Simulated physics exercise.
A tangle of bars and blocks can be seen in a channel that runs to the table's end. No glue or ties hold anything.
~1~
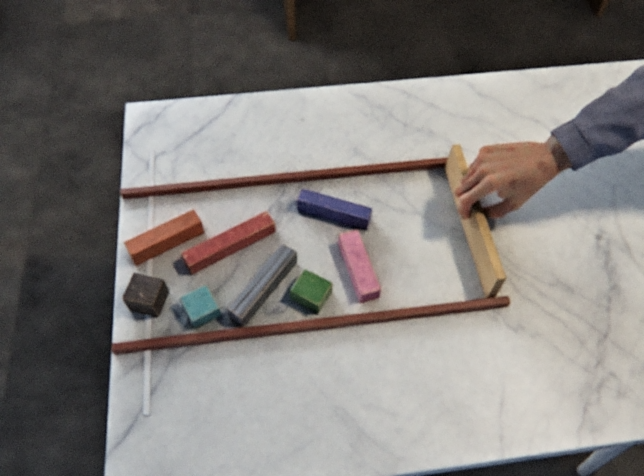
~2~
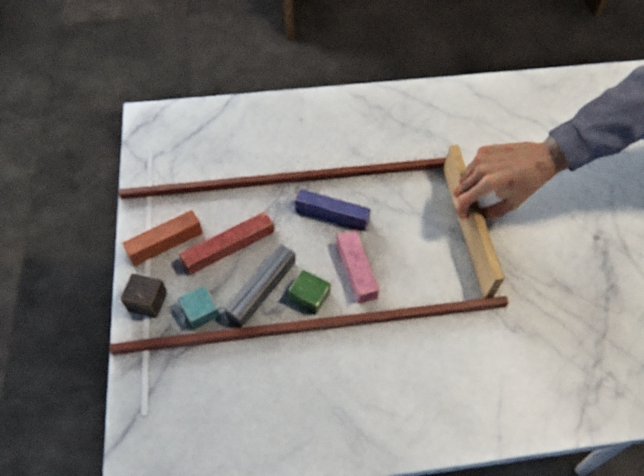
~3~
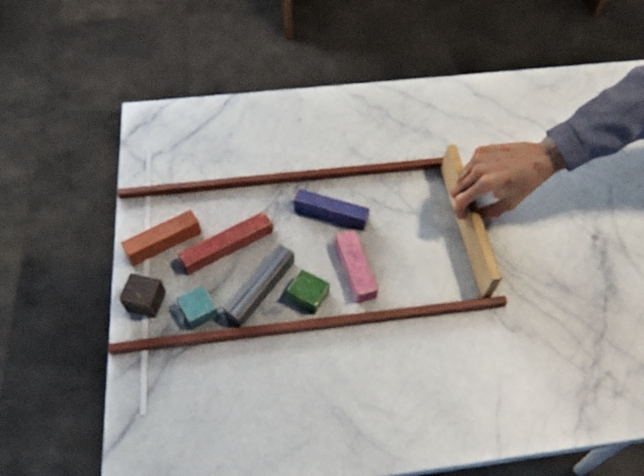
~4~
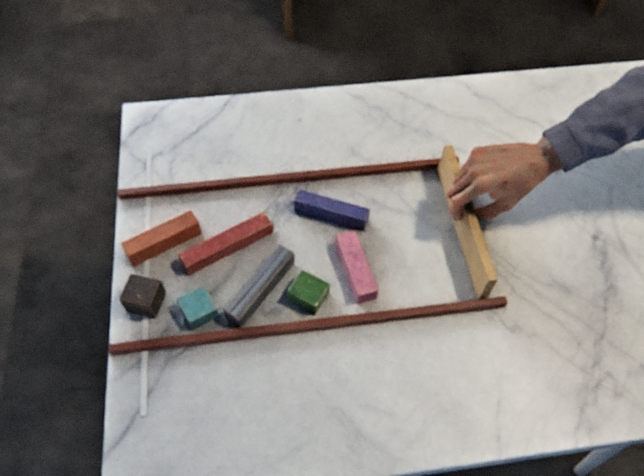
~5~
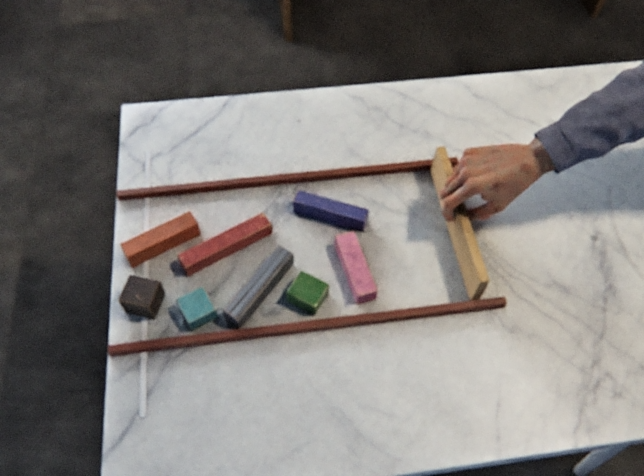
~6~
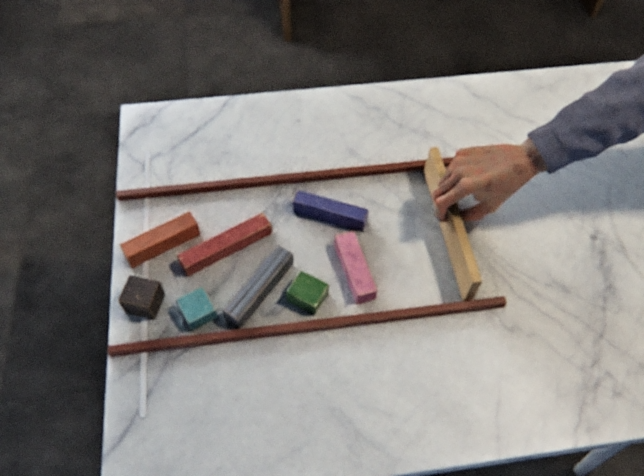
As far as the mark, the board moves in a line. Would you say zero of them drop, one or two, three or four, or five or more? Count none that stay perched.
I'd go with five or more.
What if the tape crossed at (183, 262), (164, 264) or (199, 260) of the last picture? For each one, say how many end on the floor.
In order, 2, 4 and 1.
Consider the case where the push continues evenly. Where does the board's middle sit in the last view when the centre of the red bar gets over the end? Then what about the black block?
Near (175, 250) in the first case, near (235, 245) in the other.
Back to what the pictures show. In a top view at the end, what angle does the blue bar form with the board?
I'd put it at about 0°.
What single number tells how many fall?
The number is 6.
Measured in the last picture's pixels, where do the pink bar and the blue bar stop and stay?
The pink bar ends at (133, 292) and the blue bar at (136, 224).
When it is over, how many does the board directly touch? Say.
That makes 2.
A little later, none off yet; black block at rest near (142, 297); orange bar at rest near (161, 239); turquoise block at rest near (197, 308).
Next, none off yet; black block at rest near (142, 297); orange bar at rest near (161, 239); turquoise block shifted a little near (181, 304).
Later still, one off so far; black block dropping near (110, 372); orange bar shifted a little near (146, 231); turquoise block shifted well along near (112, 301).
When it is over, the number that fall off is five or more; down, green block, grey stick, red bar, turquoise block, orange bar and black block.
